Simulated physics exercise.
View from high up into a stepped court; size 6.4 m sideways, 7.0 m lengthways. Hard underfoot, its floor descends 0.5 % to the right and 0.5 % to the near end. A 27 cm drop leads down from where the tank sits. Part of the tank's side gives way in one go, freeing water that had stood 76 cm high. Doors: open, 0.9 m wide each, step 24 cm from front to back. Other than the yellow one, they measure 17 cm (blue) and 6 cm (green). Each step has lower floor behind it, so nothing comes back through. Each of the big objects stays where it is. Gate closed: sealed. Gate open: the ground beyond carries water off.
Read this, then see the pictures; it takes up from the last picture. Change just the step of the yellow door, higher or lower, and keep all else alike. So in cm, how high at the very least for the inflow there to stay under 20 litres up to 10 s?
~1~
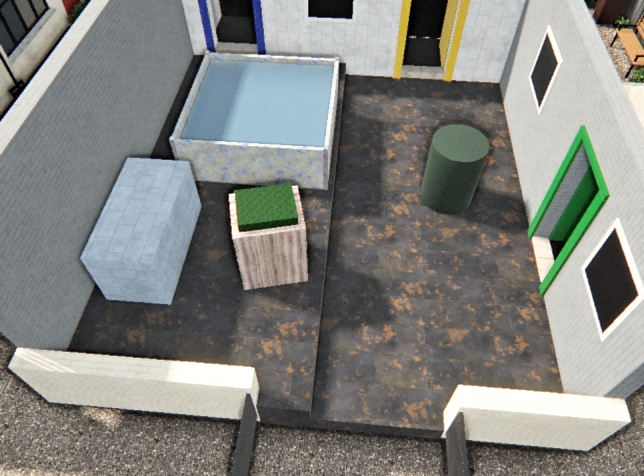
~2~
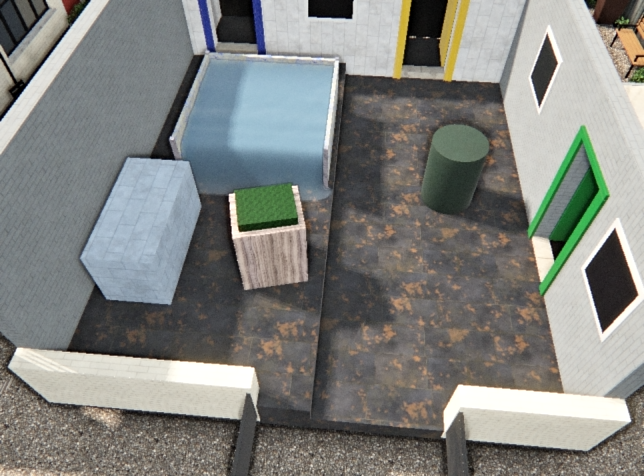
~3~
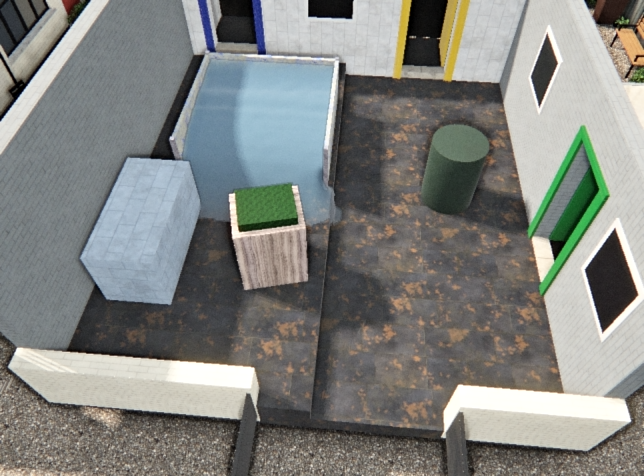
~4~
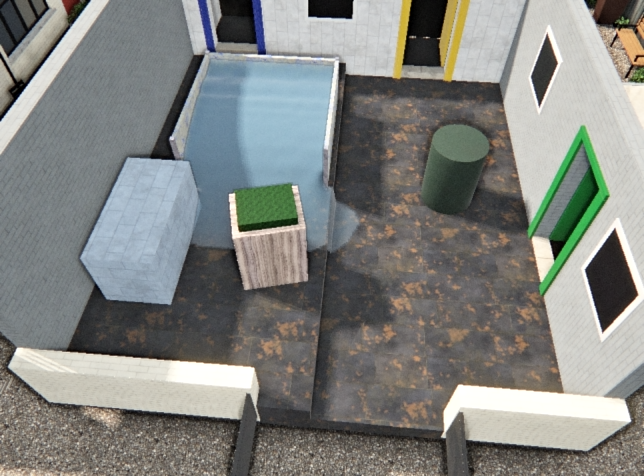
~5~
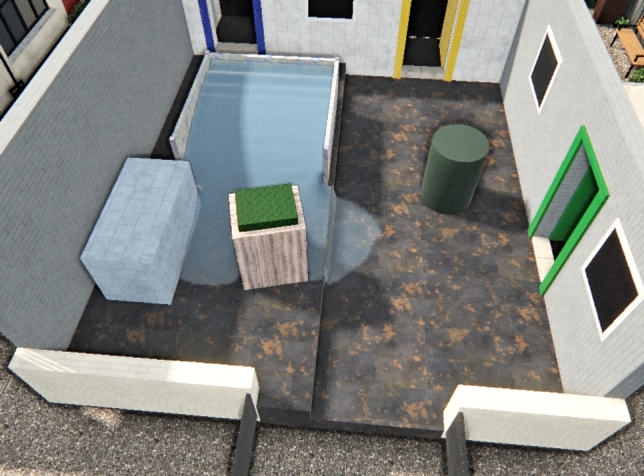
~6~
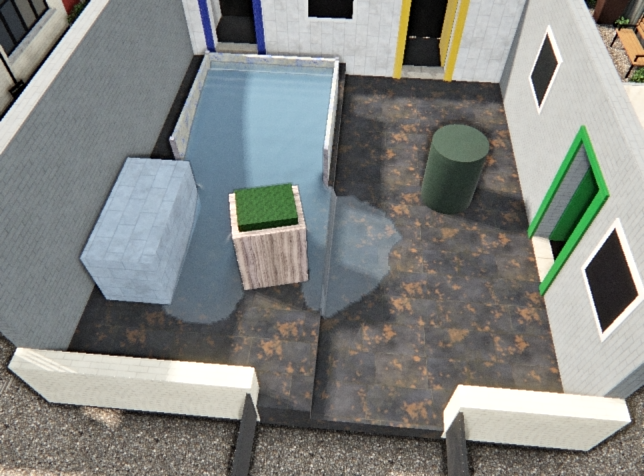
At least 7.5 cm or so.
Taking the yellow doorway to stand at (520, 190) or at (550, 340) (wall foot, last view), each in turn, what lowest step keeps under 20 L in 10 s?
In turn: About 6.5 cm, about 20 cm.
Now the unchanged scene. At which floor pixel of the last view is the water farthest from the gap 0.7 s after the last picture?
At about (402, 407).
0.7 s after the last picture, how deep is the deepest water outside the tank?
Roughly 58 cm.
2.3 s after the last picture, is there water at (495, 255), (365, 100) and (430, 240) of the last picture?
Well, in sequence they're soaked, bone-dry and soaked.
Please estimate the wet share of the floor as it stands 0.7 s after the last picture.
Approximately 35 % of it.
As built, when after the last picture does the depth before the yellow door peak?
Peak time: Around 7.0 s.
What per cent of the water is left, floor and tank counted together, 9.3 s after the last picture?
Some 74 %.
Then, 0.7 s after the last picture water covers 35 % of the floor, deepest (58 cm) near (272, 236); it has not reached the yellow door.
Then, 2.3 s after the last picture water covers 65 % of the floor, deepest (41 cm) near (204, 368); it has not reached the yellow door.
Then, 9.3 s after the last picture water covers 95 % of the floor, deepest (15 cm) near (356, 84); 8 cm at the yellow door, 1 litre in over its 14 cm step.
At the yellow door as built, the water peaked near 11 cm, 6.9 s after the last picture.
Run again over the same 10 s with other heights there, 32 litres in over 6 cm, 11 litres over 8.5 cm. The limit of 20 litres is kept from about 7.5 cm up.
